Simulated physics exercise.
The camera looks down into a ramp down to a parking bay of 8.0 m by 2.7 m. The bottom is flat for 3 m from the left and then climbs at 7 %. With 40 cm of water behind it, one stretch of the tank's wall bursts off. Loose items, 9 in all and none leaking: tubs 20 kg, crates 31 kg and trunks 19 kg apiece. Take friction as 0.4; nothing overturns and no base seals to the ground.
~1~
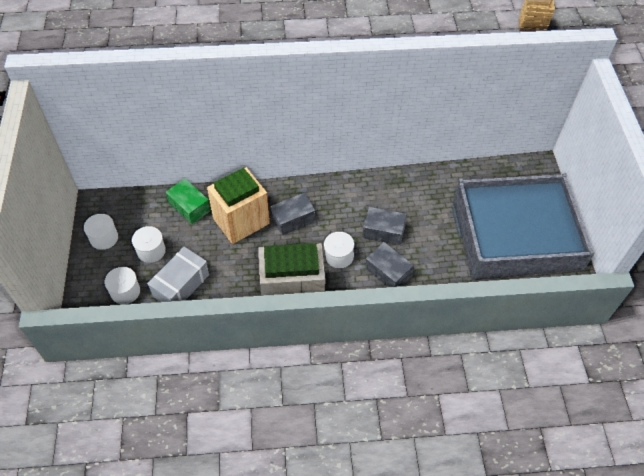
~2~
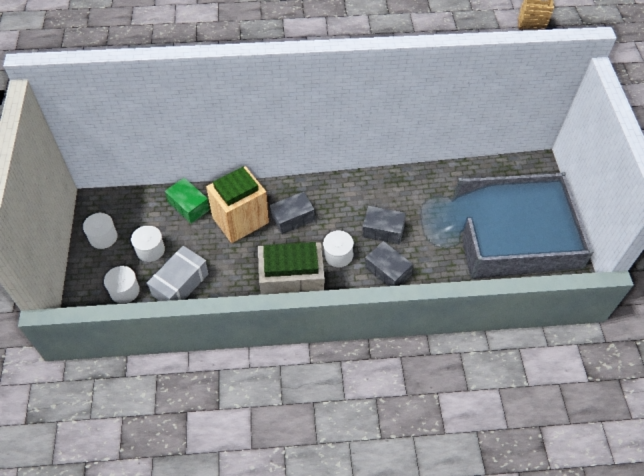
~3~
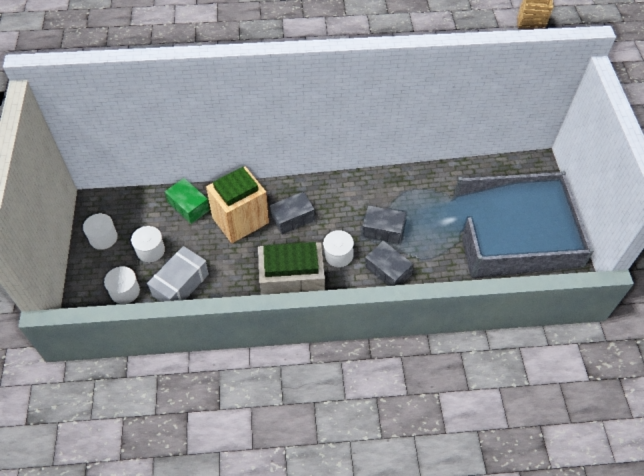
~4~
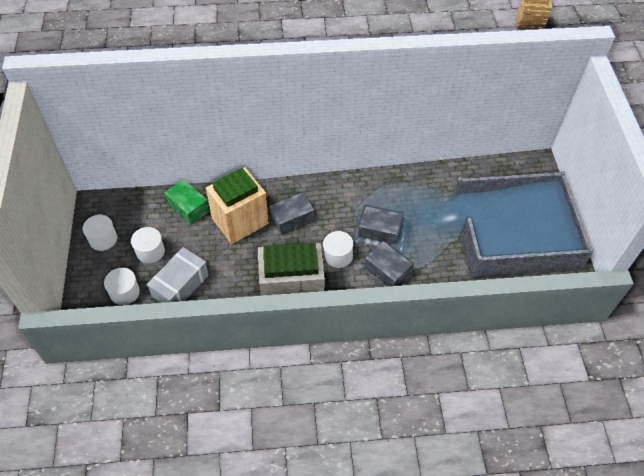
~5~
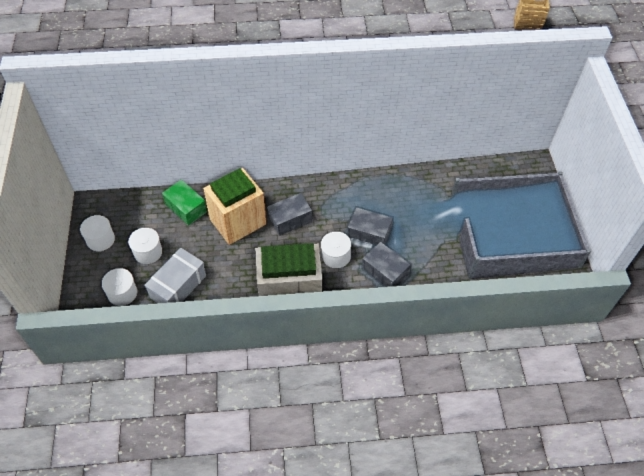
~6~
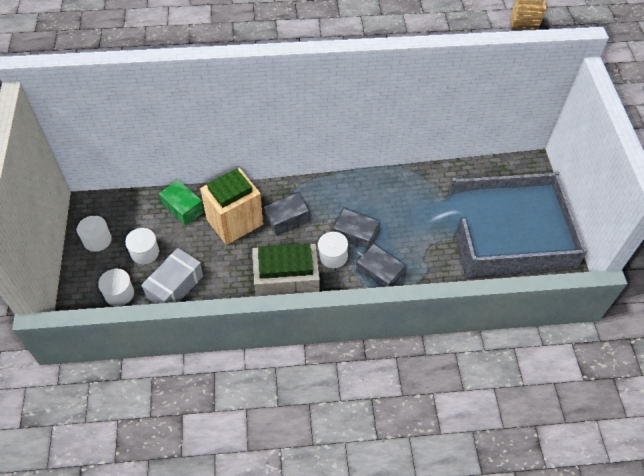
The footage shows a walled, paved enclosure with scattered boxes and drums as the left side of a water tank opens. Water pours out leftward, spreading across the floor around the nearest dark gray blocks, which shift slightly left.
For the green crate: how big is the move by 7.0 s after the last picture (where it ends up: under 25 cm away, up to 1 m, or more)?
The green crate moves a short way.
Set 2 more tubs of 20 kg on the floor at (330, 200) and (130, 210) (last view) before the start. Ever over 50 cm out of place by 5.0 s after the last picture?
In that order: Over, short of it.
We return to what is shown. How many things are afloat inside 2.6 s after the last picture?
0 of them.
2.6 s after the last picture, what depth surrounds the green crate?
About 3 cm.
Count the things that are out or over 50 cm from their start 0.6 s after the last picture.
I count 1.
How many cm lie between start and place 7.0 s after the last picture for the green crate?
Roughly 50 cm.
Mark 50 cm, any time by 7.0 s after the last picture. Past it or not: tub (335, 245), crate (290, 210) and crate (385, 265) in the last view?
In that order: Past it, over, under.
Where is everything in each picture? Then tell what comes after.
The first picture shows the green crate at (187, 196) rests on the ground; water covers 2.2 m2; 0 of 9 have shifted.
The second picture shows the green crate at (186, 195) rests on the ground; water covers 2.7 m2; 0 of 9 have shifted.
The third picture shows the green crate at (186, 195), on the bottom; water covers 3.3 m2; 0 of 9 have shifted.
The fourth picture shows the green crate at (186, 196) rests on the ground; water covers 3.9 m2; 0 of 9 have shifted.
The fifth picture shows the green crate at (183, 197), on the bottom; 4.7 m2 under water; 1 of 9 have shifted.
The sixth picture shows the green crate at (180, 197), on the bottom; water covers 5.8 m2; 2 of 9 have shifted.
Then, 0.6 s after the last picture the green crate is near (180, 197), 0.0 m from its start, aground; 0 afloat.
Then, 2.6 s after the last picture the green crate is near (156, 218), 0.5 m from its start, aground; 0 afloat.
Then, 4.6 s after the last picture the green crate is near (156, 218), 0.5 m from its start, aground; 0 afloat.
Then, 7.0 s after the last picture the green crate is near (156, 218), 0.5 m from its start, aground; 0 afloat.
